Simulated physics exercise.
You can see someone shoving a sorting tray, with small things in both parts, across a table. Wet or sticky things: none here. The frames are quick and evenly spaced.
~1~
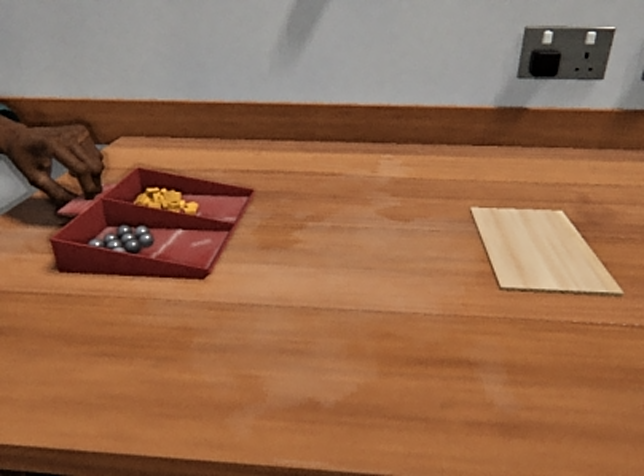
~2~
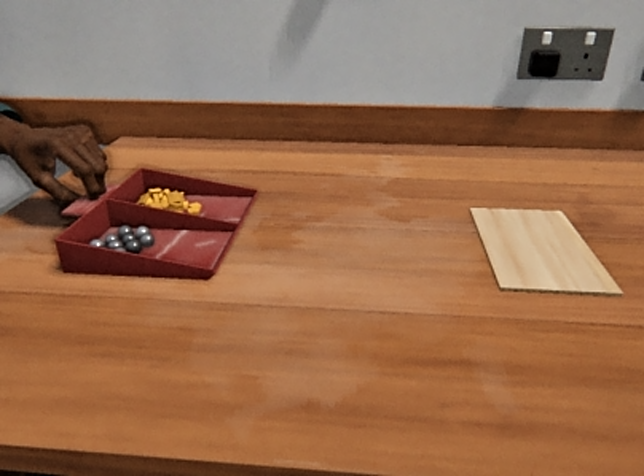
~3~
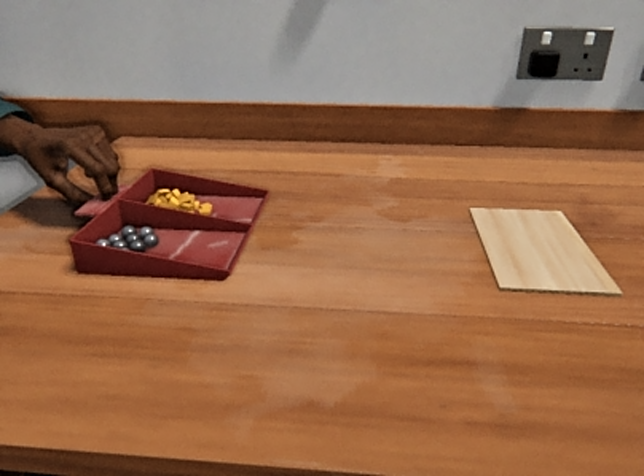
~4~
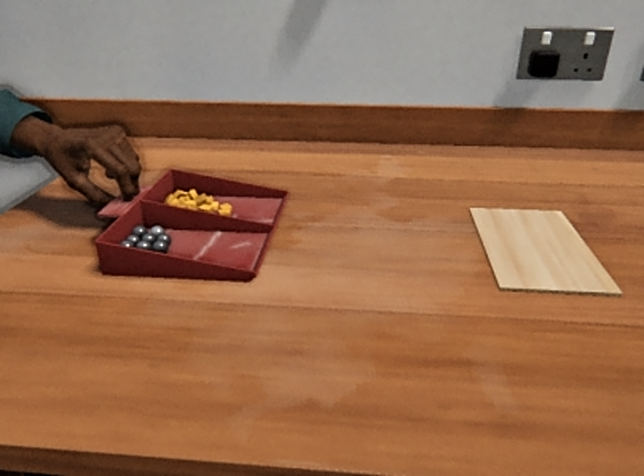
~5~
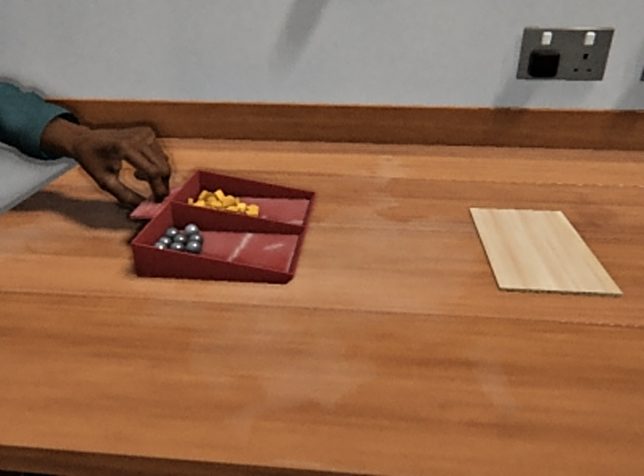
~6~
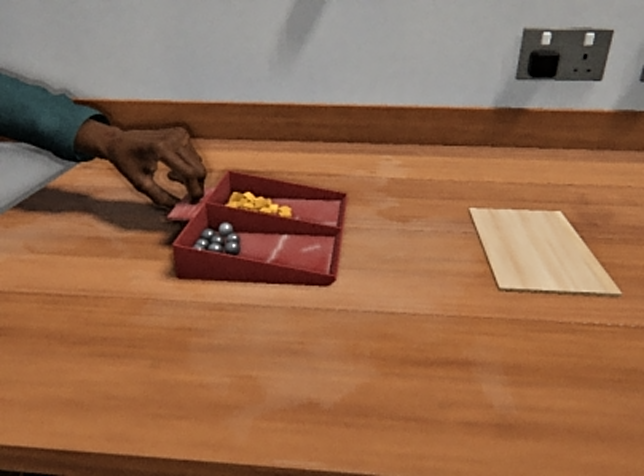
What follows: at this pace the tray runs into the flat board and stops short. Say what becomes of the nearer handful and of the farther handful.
In this case the nearer handful sheds part of its load, and the farther handful is kept in too.
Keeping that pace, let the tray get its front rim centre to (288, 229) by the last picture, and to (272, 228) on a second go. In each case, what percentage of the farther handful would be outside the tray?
Result: First case ~ 0 %, second case ~ 0 %.
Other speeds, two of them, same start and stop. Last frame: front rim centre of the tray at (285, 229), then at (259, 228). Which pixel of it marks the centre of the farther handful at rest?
It would come to rest near (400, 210) the first time and near (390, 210) the second.
Then, 0.10 s later than the last frame, tray still sliding, front rim near (409, 234); nearer handful all inside; farther handful all inside.
Then, 0.31 s later than the last frame, tray stopped at the flat board; nearer handful all inside, moved towards the front rim; farther handful all inside, moved towards the front rim.
Then, 0.52 s later than the last frame, tray stopped at the flat board; nearer handful roughly two thirds out of the tray; farther handful all inside, moved towards the front rim.
When it is over, tray stopped at the flat board; nearer handful roughly two thirds out of the tray; farther handful all inside, moved towards the front rim.
